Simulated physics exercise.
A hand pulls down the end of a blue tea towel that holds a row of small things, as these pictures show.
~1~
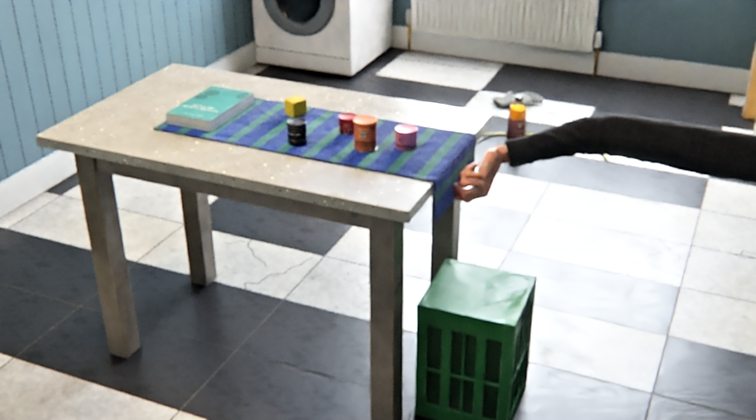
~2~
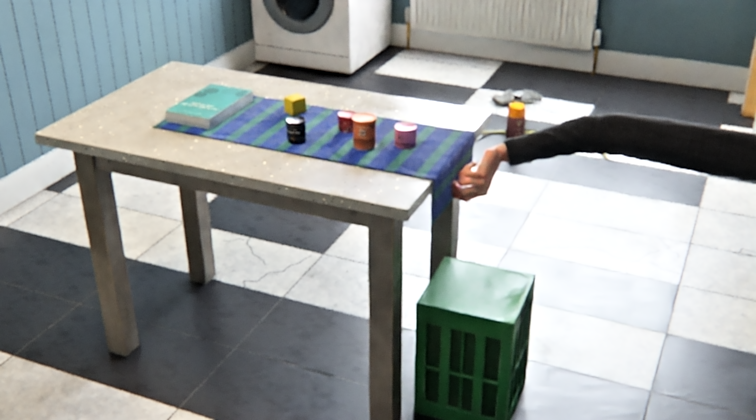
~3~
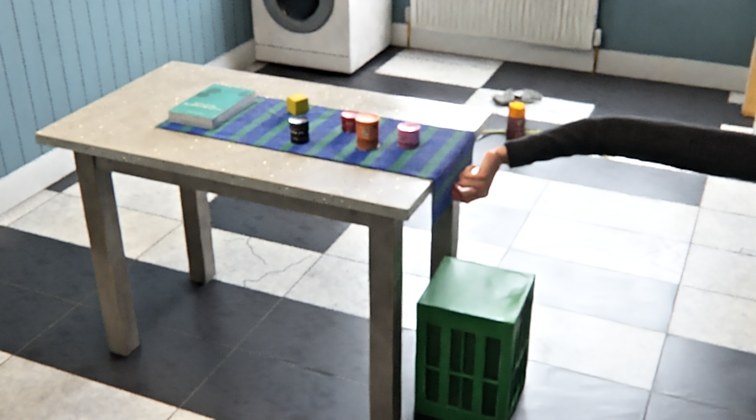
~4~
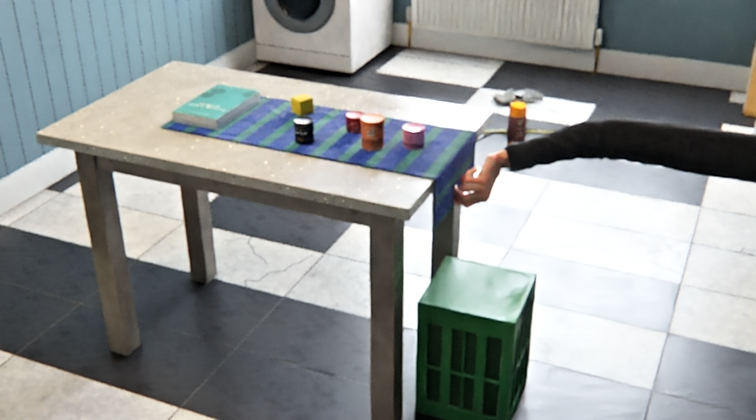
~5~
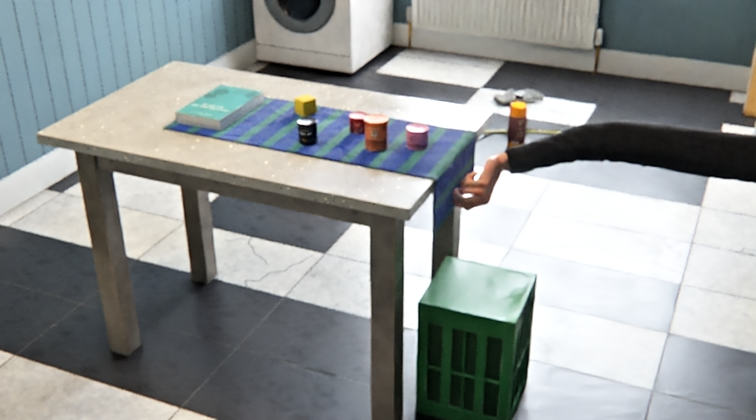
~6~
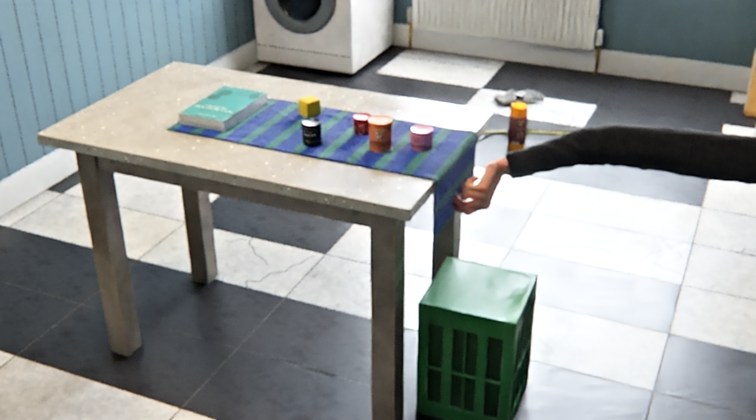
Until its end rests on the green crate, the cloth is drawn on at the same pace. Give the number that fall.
Two things come off.
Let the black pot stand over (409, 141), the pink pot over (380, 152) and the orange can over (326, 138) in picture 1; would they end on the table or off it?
The black pot ends up off; the pink pot ends up off; the orange can stays put.
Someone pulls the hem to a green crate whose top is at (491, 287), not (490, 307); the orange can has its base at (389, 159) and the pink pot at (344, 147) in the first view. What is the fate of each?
The orange can is lost; the pink pot stays put.
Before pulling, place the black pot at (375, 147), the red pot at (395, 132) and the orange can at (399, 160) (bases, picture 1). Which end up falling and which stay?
Black pot: Lost. Red pot: Lost. Orange can: Lost.
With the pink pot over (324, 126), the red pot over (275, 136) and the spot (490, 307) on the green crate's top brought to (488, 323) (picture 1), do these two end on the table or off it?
The pink pot? Safe. The red pot? Safe.
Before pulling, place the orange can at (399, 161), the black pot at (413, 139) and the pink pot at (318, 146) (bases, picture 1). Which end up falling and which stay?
Watch the orange can go down, the black pot go down and the pink pot hang on.
Soon after, hem near (455, 233); all still up.
Then, hem near (455, 264); pink pot gone.
Further on, hem on the crate; pink pot and orange can gone.
At rest, hem on the crate; pink pot and orange can gone. It carries off two.
